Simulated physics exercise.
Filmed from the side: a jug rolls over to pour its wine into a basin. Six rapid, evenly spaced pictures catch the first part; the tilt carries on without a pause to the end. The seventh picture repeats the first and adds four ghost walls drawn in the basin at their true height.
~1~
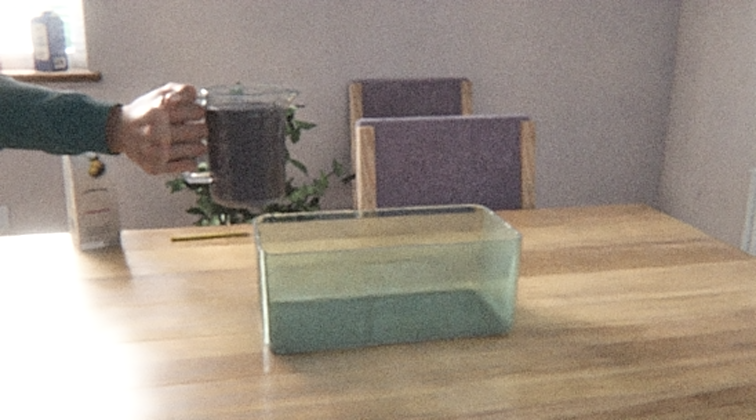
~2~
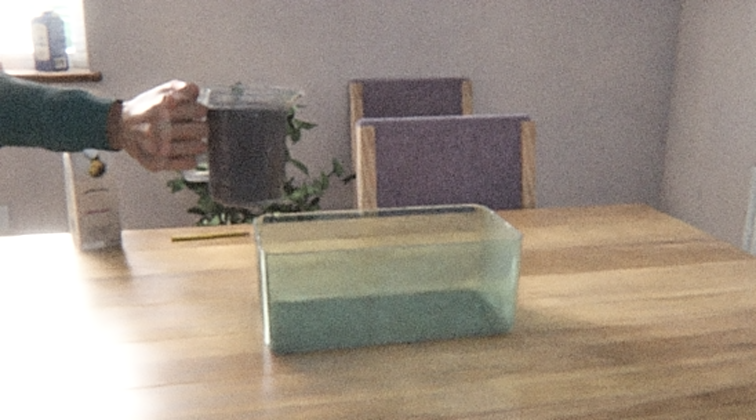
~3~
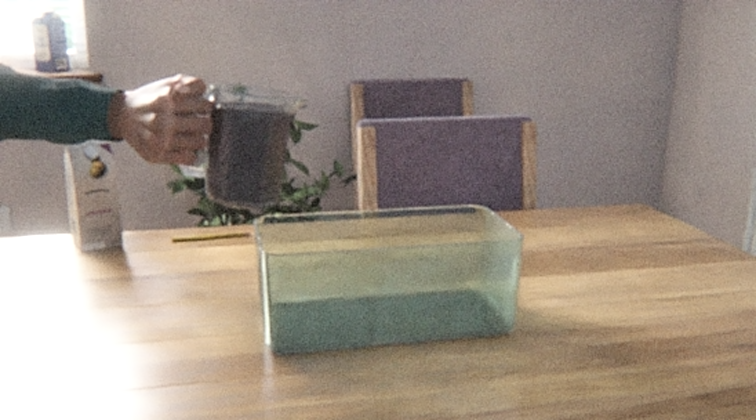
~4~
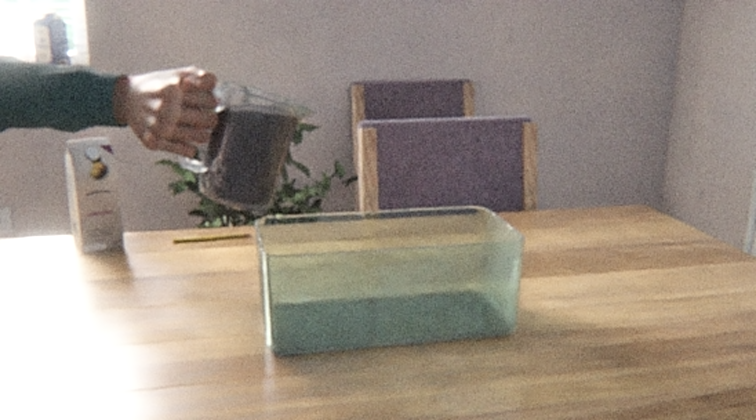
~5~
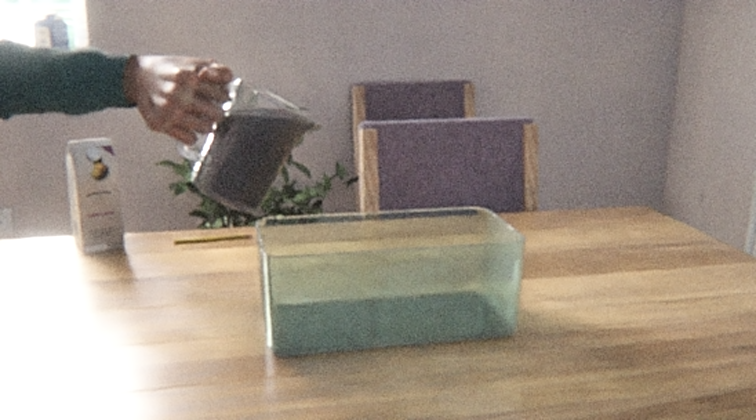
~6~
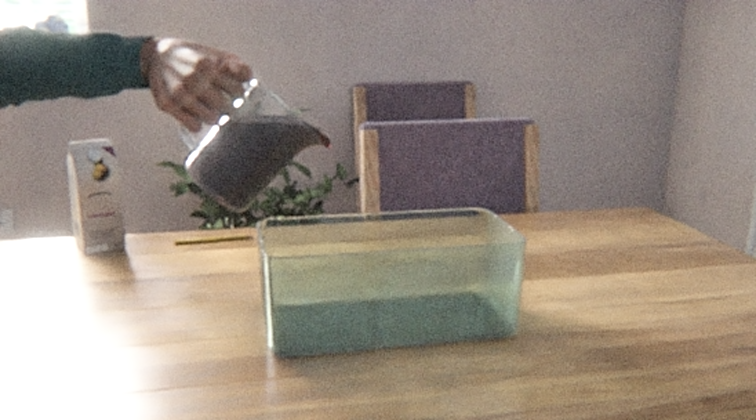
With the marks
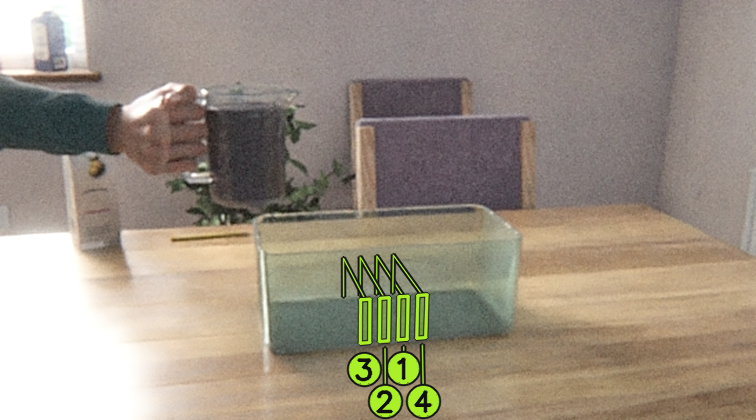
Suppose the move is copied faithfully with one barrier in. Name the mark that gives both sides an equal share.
3.
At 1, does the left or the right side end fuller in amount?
The left side.
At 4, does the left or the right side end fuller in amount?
More ends on the left.
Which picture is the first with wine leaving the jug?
Picture 6.
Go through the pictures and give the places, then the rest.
The first frame shows upright, lip at (299, 91); basin from (266, 351) to (513, 329); nothing has left yet.
The second frame shows upright, lip at (301, 93); nothing has left yet.
The third frame shows tipped about 8°, lip at (307, 100); nothing has left yet.
The fourth frame shows tipped about 17°, lip at (314, 111); nothing has left yet.
The fifth frame shows tipped about 29°, lip at (320, 126); nothing has left yet.
The sixth frame shows tipped about 43°, lip at (324, 144); wine is over the lip, down to (324, 144).
In lime, 1 at (403, 346); 2 at (384, 348); 3 at (365, 350); 4 at (422, 344).
With 1, about 93 % ends left of the wall and 4 % right of it; 3 % is lost outside.
With 2, about 88 % ends left of the wall and 9 % right of it; 3 % is lost outside.
With 3, about 54 % ends left of the wall and 45 % right of it.
With 4, about 94 % ends left of the wall and 4 % right of it.
